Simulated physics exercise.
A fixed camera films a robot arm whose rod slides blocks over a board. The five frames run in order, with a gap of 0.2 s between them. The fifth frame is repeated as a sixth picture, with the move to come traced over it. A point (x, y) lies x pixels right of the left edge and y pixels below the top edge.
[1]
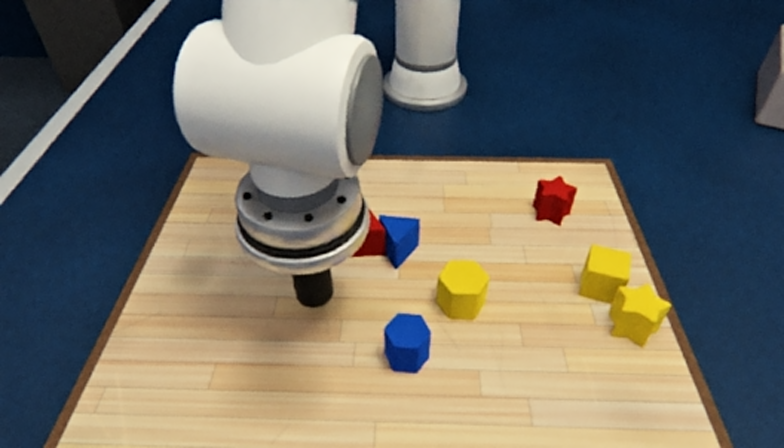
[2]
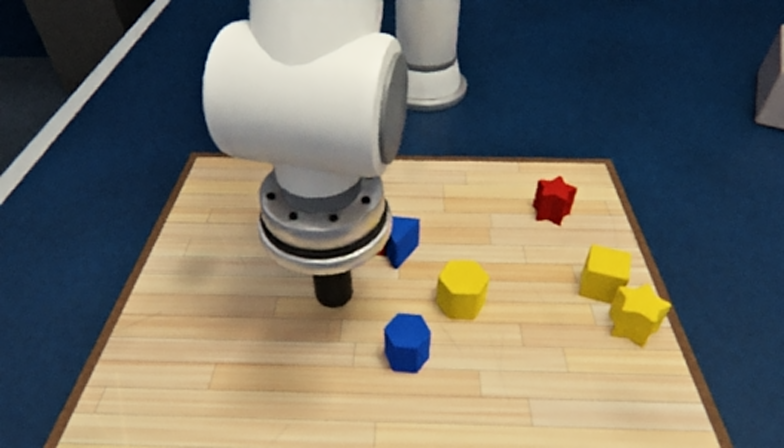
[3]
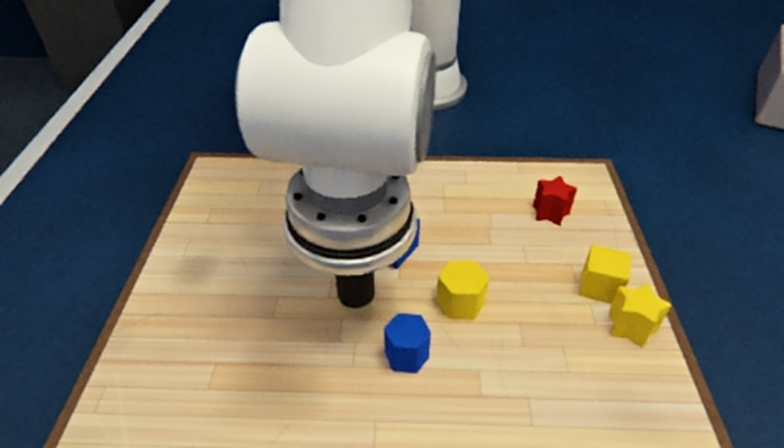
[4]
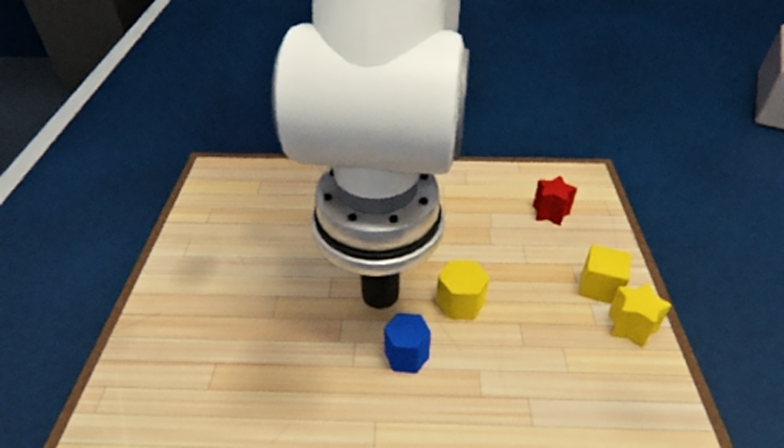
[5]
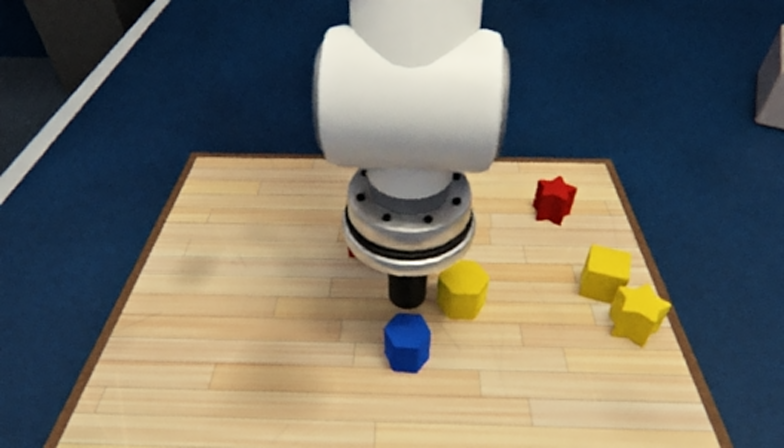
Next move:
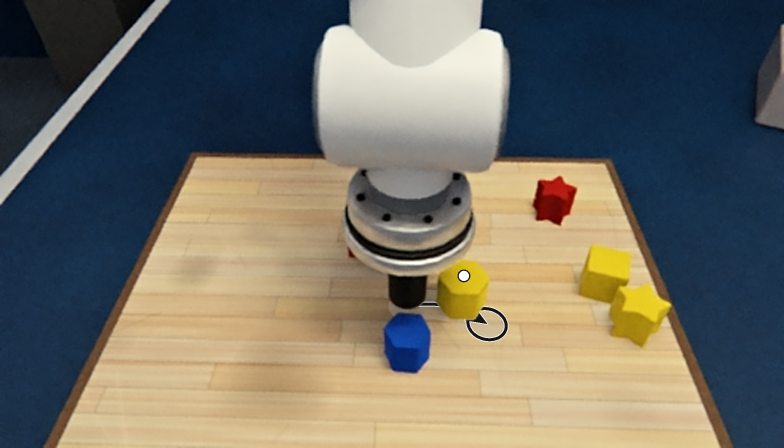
White robot arm with a black rod sliding right across a wooden board, passing close behind a blue six-sided block.
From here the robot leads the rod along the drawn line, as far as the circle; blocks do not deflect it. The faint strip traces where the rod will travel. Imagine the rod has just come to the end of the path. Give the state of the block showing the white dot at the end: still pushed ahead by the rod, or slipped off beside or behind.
At the end of the path, the rod has already lost the block showing the white dot, which lies beside or behind it.
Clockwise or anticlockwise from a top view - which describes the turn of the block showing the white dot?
The block showing the white dot rotates counterclockwise.
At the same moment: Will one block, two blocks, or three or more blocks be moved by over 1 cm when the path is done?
Most likely one.
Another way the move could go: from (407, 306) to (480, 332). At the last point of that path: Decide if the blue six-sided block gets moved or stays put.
Not moved.
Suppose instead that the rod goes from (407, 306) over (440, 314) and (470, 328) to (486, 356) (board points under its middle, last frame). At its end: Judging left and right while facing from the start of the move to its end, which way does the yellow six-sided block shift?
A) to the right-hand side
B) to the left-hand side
B.
The drawn path runs from (407, 306) through (435, 304) and (462, 310) to (487, 324); the dot is on the yellow six-sided block.
On the path given first. Halfway along, rod (450, 296); yellow six-sided block (496, 276).
At the end, rod (489, 313); blue six-sided block not moved; yellow six-sided block (524, 278), turned 55° anticlockwise.
